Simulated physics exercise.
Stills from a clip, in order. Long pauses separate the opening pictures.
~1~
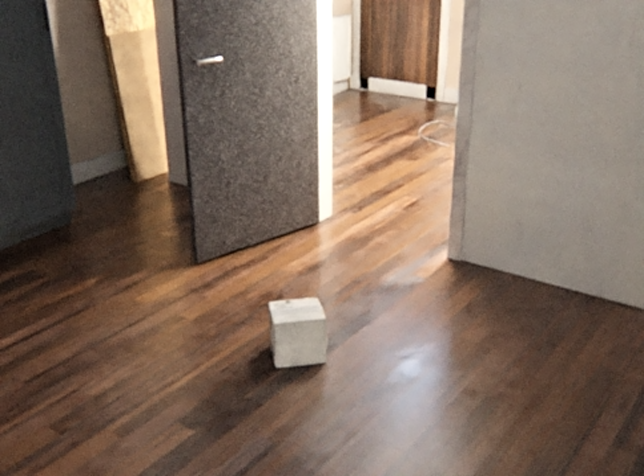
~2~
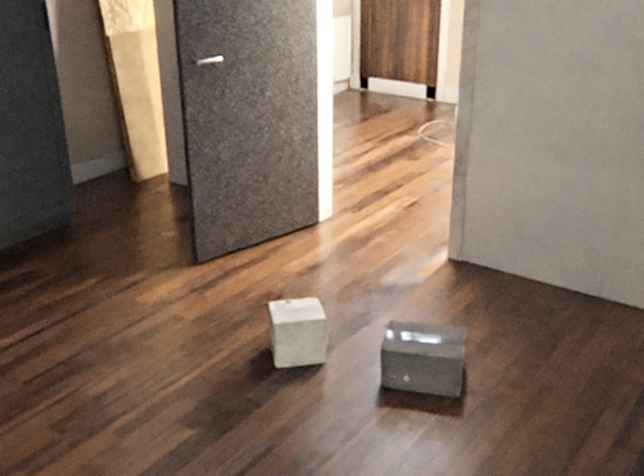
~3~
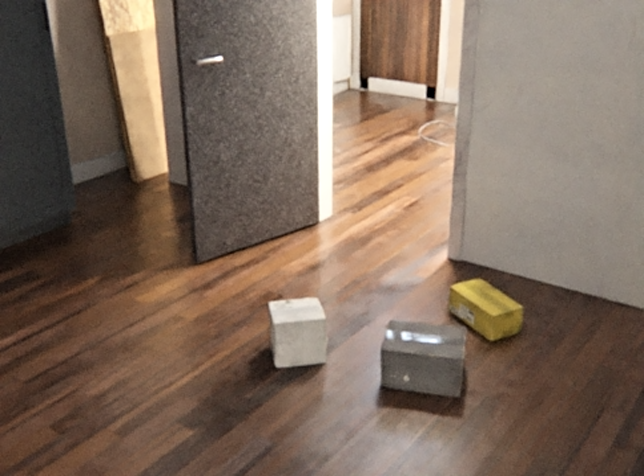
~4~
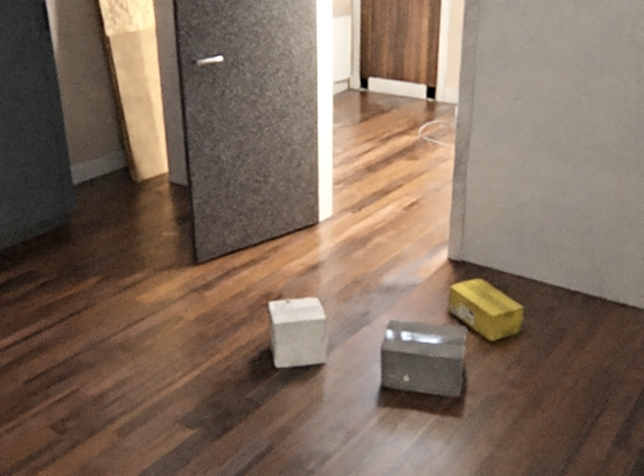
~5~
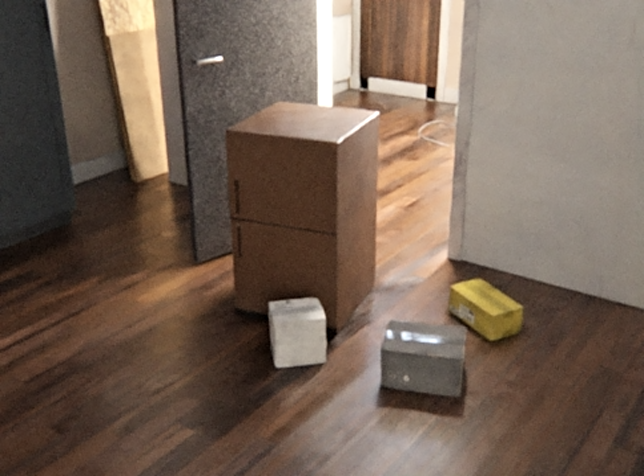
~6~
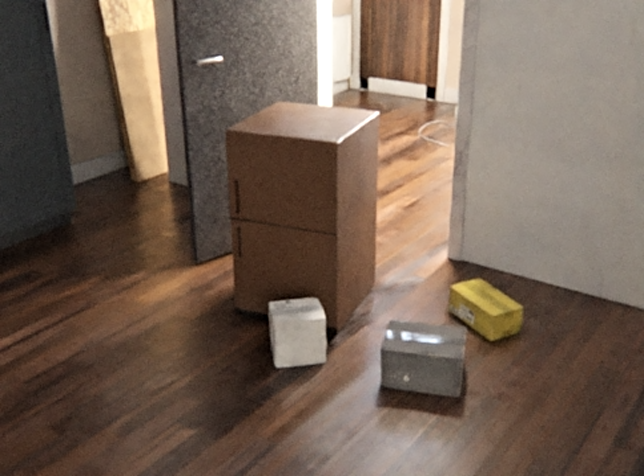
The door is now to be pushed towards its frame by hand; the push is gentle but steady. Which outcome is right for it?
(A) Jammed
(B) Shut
(A) Jammed.
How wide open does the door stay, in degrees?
Open angle: About 75°.
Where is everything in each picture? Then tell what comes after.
Door wide open and still, in the first picture.
Door wide open and still; white box (297, 332); grey parcel (424, 357), in the second picture.
Door wide open and still; yellow parcel (485, 309); white box (297, 332), in the third picture.
Door wide open and still; grey parcel (424, 357); yellow parcel (485, 309), in the fourth picture.
Door wide open and still; white box (297, 332); grey parcel (424, 357), in the fifth picture.
Door wide open and still; brown appliance (306, 214); yellow parcel (485, 309), in the sixth picture.
Then, 0.40 s on from there, door at 96°.
Then, 0.60 s on from there, door at 84°.
Then, 0.70 s on from there, door at 77°.
In the end, door at 74°; all 4 unmoved. At the end, from the last picture's camera, brown appliance near (307, 214).
